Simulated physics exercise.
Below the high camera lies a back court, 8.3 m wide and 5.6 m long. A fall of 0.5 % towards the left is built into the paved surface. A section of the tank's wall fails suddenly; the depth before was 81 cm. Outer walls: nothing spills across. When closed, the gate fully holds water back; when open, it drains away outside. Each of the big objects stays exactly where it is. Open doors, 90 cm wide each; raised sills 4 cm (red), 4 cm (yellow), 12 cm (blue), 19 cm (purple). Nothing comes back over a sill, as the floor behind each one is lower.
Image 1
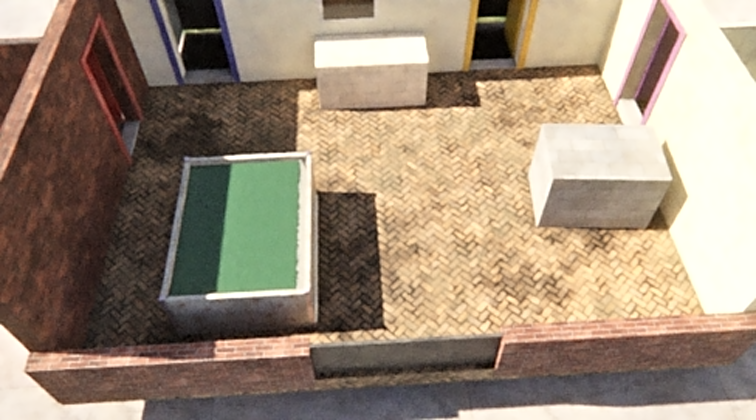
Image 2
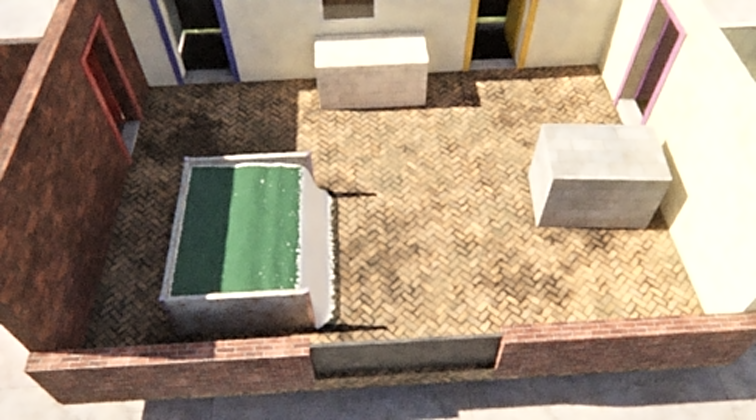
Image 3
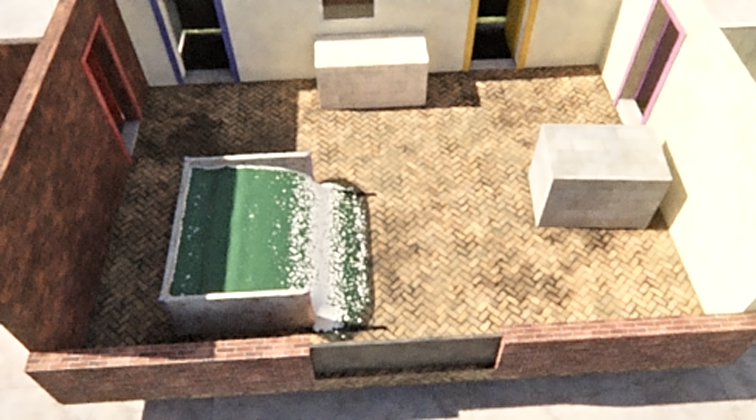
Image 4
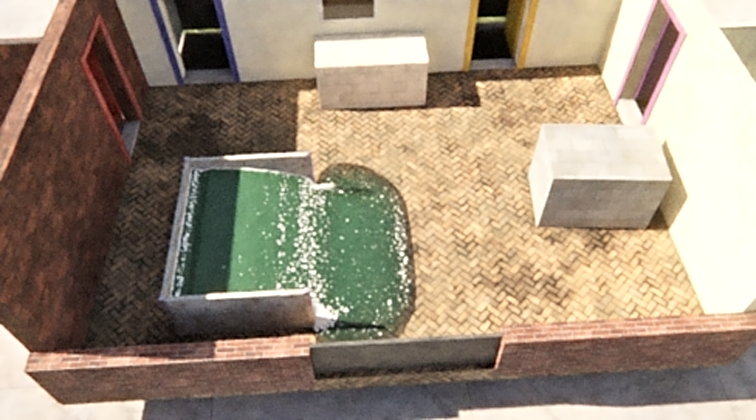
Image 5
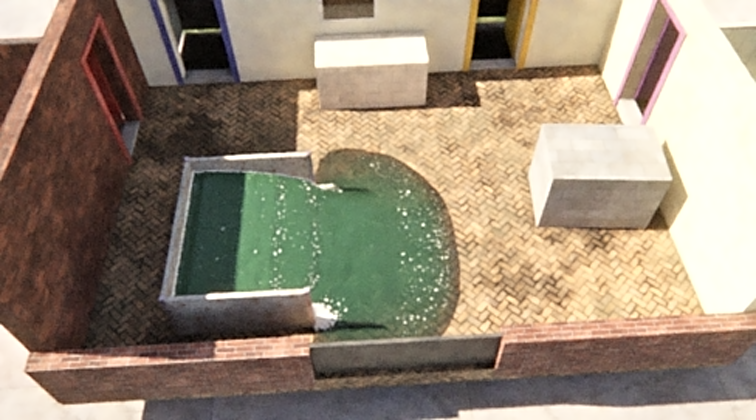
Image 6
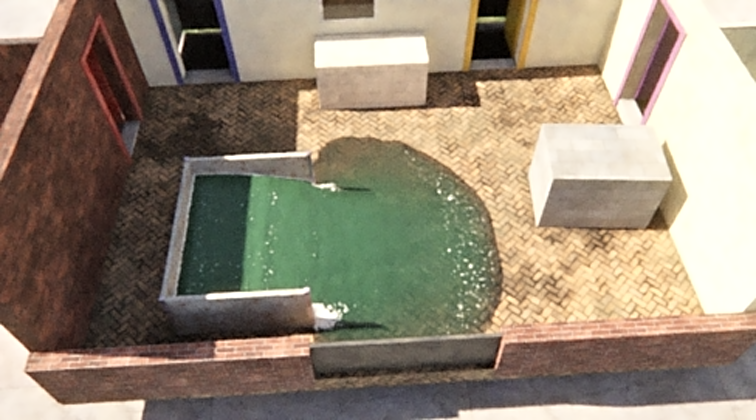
A tank's right side gives way and green water spreads rightward across the brick-paved court.
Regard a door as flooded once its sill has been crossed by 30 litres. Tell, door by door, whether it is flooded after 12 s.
One by one: Red door: The total grows larger than the cap. Yellow door: The total grows larger than the cap. Blue door: The total remains smaller than the cap. Purple door: The total remains smaller than the cap.
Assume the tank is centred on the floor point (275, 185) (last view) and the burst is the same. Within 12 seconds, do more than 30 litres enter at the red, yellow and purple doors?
Checking the limit: Red is within it, yellow is beyond it and purple is beyond it.
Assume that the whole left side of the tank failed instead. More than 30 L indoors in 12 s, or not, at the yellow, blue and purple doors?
In that case, yellow door: Less than that, blue door: More than that, purple door: Less than that.
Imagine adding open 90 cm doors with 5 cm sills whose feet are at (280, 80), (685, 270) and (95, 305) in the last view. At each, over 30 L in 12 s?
First doorway falls short, second gets there, third falls short.
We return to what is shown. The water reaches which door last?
That would be the red door.
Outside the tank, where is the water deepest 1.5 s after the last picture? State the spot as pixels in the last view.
Look around (716, 337).
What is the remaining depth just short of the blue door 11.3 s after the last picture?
Roughly 8.5 centimetres.
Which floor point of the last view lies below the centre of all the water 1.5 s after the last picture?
I'd put it close to (453, 241).
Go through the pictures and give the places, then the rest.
The tank at (243, 224) is whole and still, 81 cm deep, in the first frame.
Water pours out at (310, 243) and has run 1.2 m, to (326, 323); typically 7 cm deep outside, 81 cm at the tank's back, in the second frame.
Water pours out at (310, 244) and has run 1.4 m, to (349, 334); typically 13 cm deep outside, 78 cm at the tank's back, in the third frame.
The front is at a hidden place, 1.8 m from the gap at (311, 246); 3.7 m2 of floor is under water; 70 cm left at the back of the tank, in the fourth frame.
The front is at (439, 329), 2.2 m from the gap at (311, 246); 6.1 m2 of floor is under water; 69 cm left at the back of the tank, in the fifth frame.
Water pours out at (311, 246) and has run 2.7 m, to (496, 279); typically 8 cm deep outside, 65 cm at the tank's back, in the sixth frame.
Then, 0.7 s after the last picture water covers 45 % of the floor and is deepest (38 cm) near (529, 206); red door not reached, yellow door not reached, blue door not reached, purple door not reached.
Then, 1.5 s after the last picture water covers 60 % of the floor and is deepest (52 cm) near (716, 337); red door not reached, yellow door not reached, blue door not reached, purple door 8 cm at the sill, 0 L in.
Then, 2.8 s after the last picture water covers 60 % of the floor and is deepest (34 cm) near (672, 237); red door not reached, yellow door 12 cm at the sill, 22 L in, blue door not reached, purple door 14 cm at the sill, 0 L in.
Then, 6.3 s after the last picture water covers 75 % of the floor and is deepest (17 cm) near (501, 102); red door not reached, yellow door 12 cm at the sill, 181 L in, blue door 1 cm at the sill, 0 L in, purple door 9 cm at the sill, 4 L in.
Then, 11.3 s after the last picture water covers 100 % of the floor and is deepest (11 cm) near (330, 311); red door 9 cm at the sill, 75 L in, yellow door 6 cm at the sill, 237 L in, blue door 8 cm at the sill, 0 L in, purple door 5 cm at the sill, 5 L in.
